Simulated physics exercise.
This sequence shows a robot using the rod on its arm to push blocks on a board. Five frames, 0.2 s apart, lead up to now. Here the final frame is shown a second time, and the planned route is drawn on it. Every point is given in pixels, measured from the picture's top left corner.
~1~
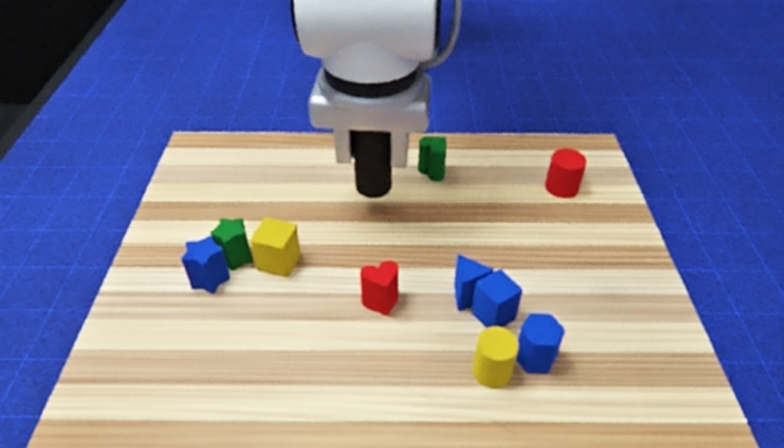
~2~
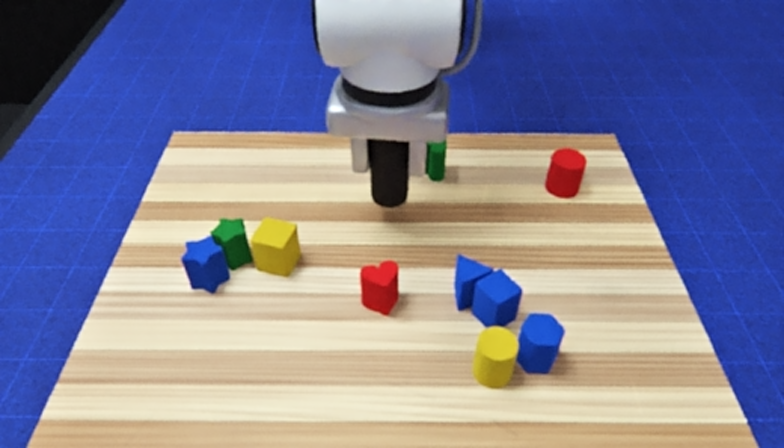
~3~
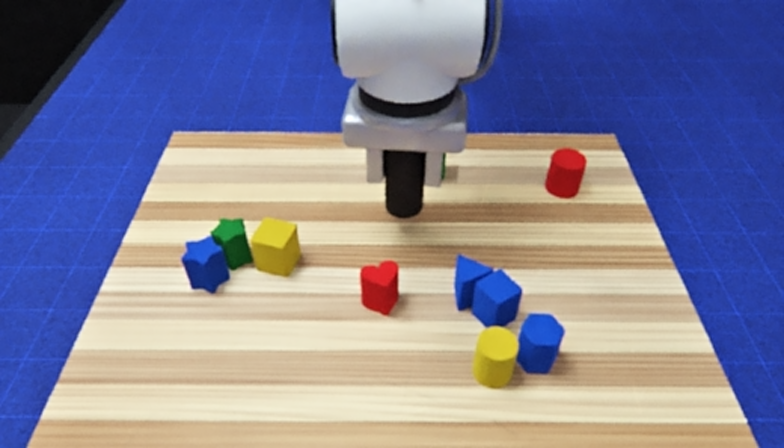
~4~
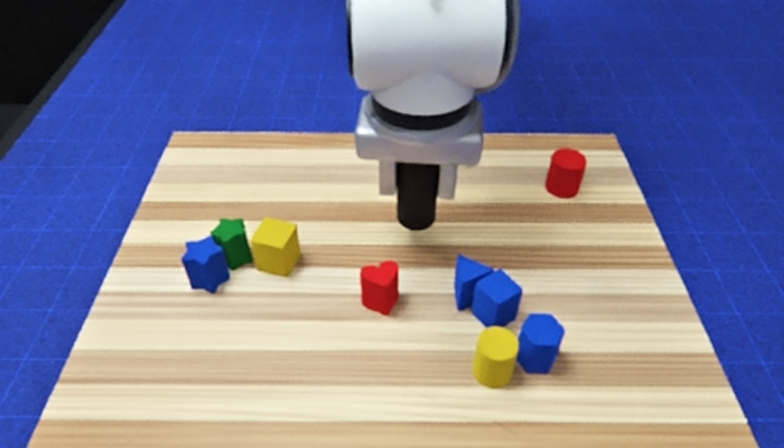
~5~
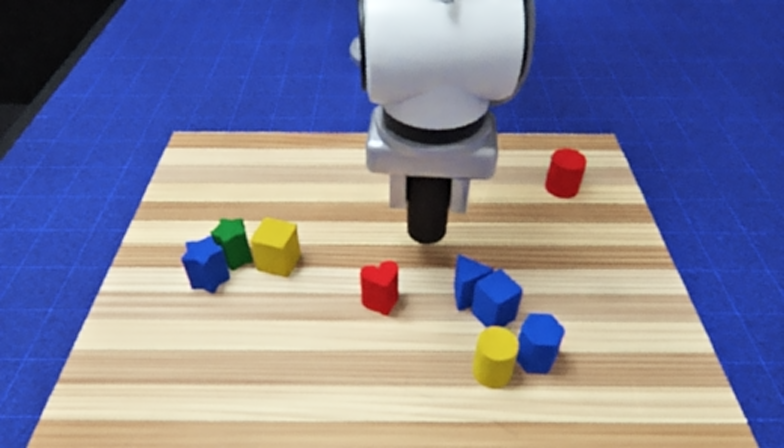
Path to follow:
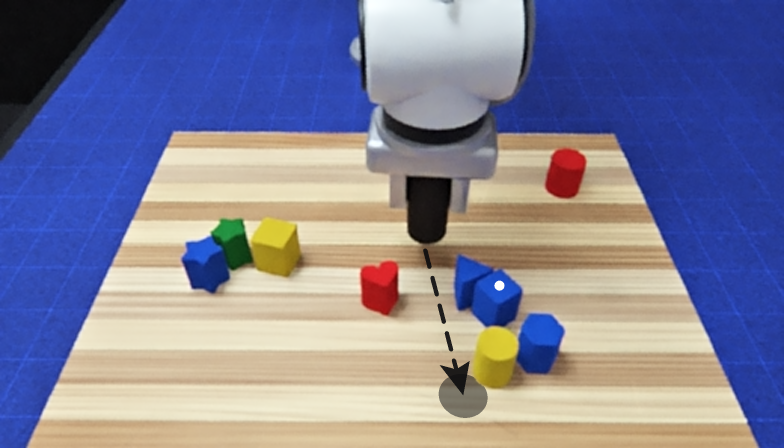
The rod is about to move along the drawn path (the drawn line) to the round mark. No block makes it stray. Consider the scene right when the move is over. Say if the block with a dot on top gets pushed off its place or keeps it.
It barely shifts, if at all.
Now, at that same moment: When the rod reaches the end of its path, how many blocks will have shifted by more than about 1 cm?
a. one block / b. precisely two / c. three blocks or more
a.
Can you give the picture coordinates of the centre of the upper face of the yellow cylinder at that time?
Answer: (513, 362).
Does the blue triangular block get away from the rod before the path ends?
Answer: Yes.
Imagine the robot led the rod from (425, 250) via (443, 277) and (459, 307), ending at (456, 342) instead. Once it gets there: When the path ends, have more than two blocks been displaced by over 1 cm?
Yes - that is the case.
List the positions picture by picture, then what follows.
Tip of the rod at (374, 188), middles of tops, blue triangular block at (471, 268), yellow cylinder at (498, 343), blue square block at (499, 286), in the first frame.
Rod at (390, 197), nothing pushed, in the second frame.
Rod at (404, 207), nothing pushed, in the third frame.
Rod at (416, 219), nothing pushed, in the fourth frame.
Rod at (426, 232), blue triangular block at (471, 268), yellow cylinder at (498, 343), blue square block at (499, 286), in the fifth frame.
The line goes in a line from (425, 250) to (463, 395); the dot is on the blue square block.
On the path given first. One third of the way, rod at (438, 274); nothing pushed yet.
Two thirds of the way, rod at (451, 322); blue triangular block at (476, 270).
At the end, rod at (466, 378); blue triangular block at (476, 270); yellow cylinder at (513, 362); blue square block unmoved.
